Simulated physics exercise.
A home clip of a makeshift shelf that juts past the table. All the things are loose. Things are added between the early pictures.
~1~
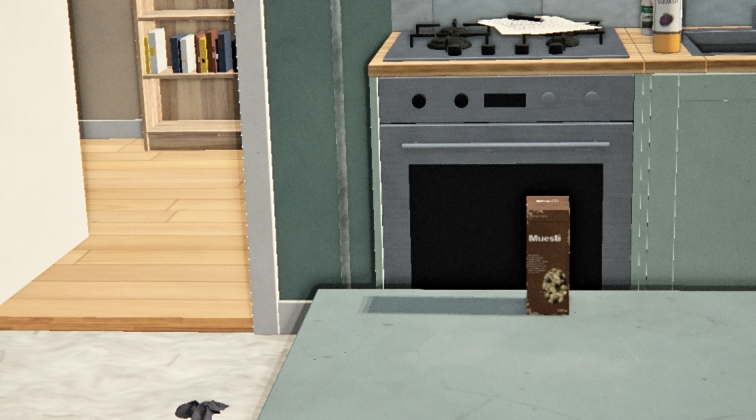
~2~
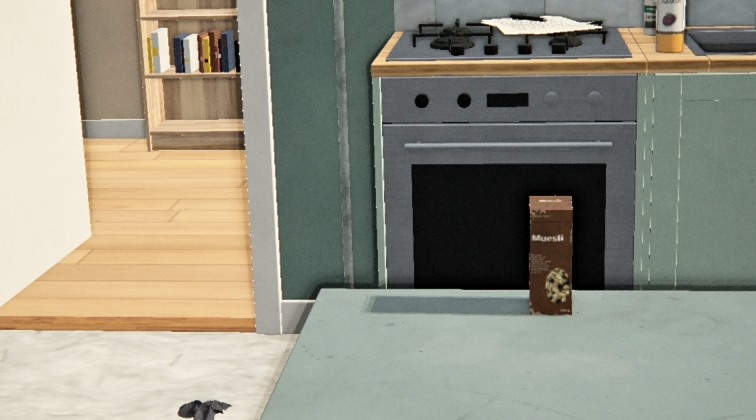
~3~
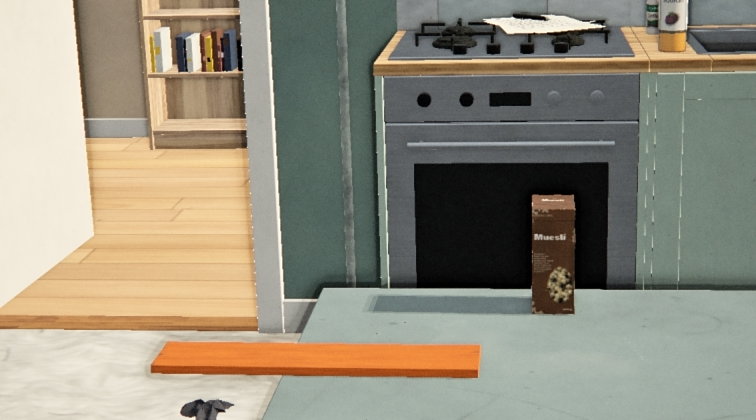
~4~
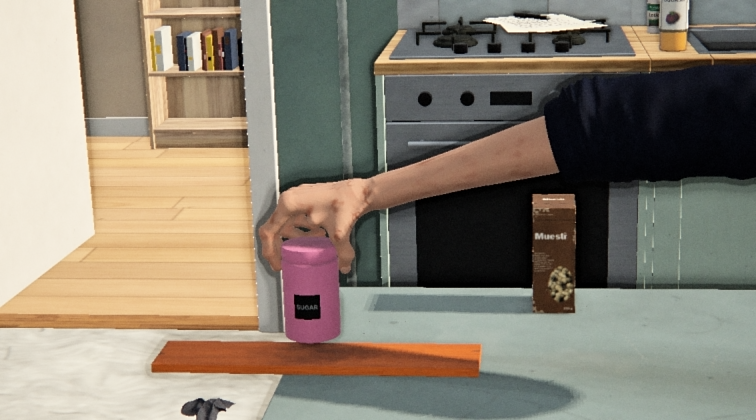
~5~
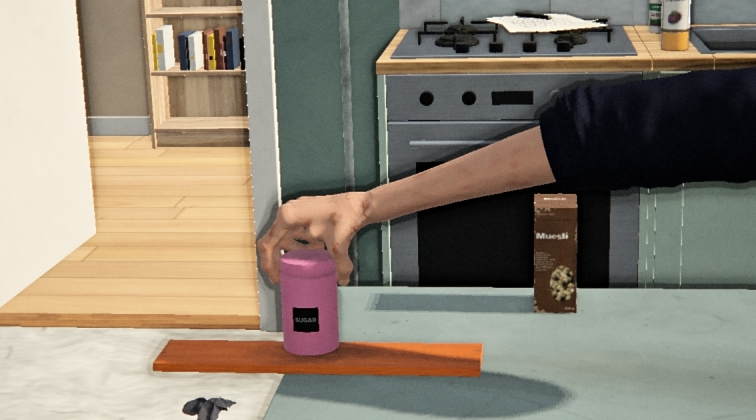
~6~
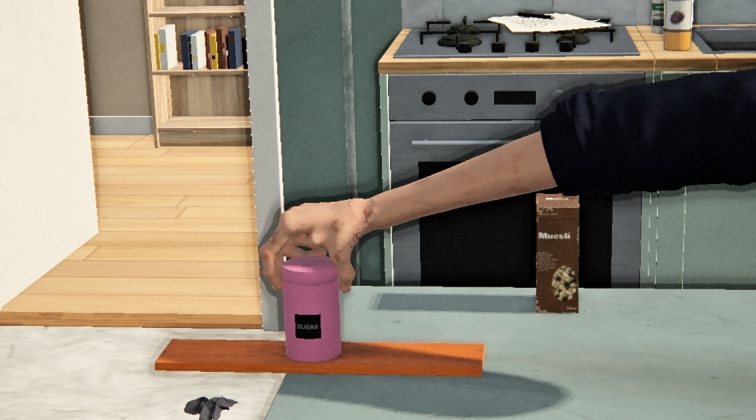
A kitchen with green cabinets is seen from across a pale green counter, with an oven and hob behind and a bookshelf through a doorway at left. A brown muesli box stands on the counter right of centre, and an orange plank appears at the left, jutting past the counter's edge. A dark-sleeved arm from the right lowers a pink sugar jar onto the plank, while the view drifts very slightly.
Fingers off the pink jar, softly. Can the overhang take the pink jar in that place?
The plank holds.
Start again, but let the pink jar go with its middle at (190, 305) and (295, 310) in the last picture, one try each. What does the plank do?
First try: It tips off the edge; second try: It keeps its balance.
Then, 0.80 s after the last picture, nothing has stirred.
Then, 1.70 s after the last picture, pink jar resting near (312, 309).
At rest, all 3 in place. Seen from the same camera at the end, pink jar near (312, 309). The plank keeps its balance.
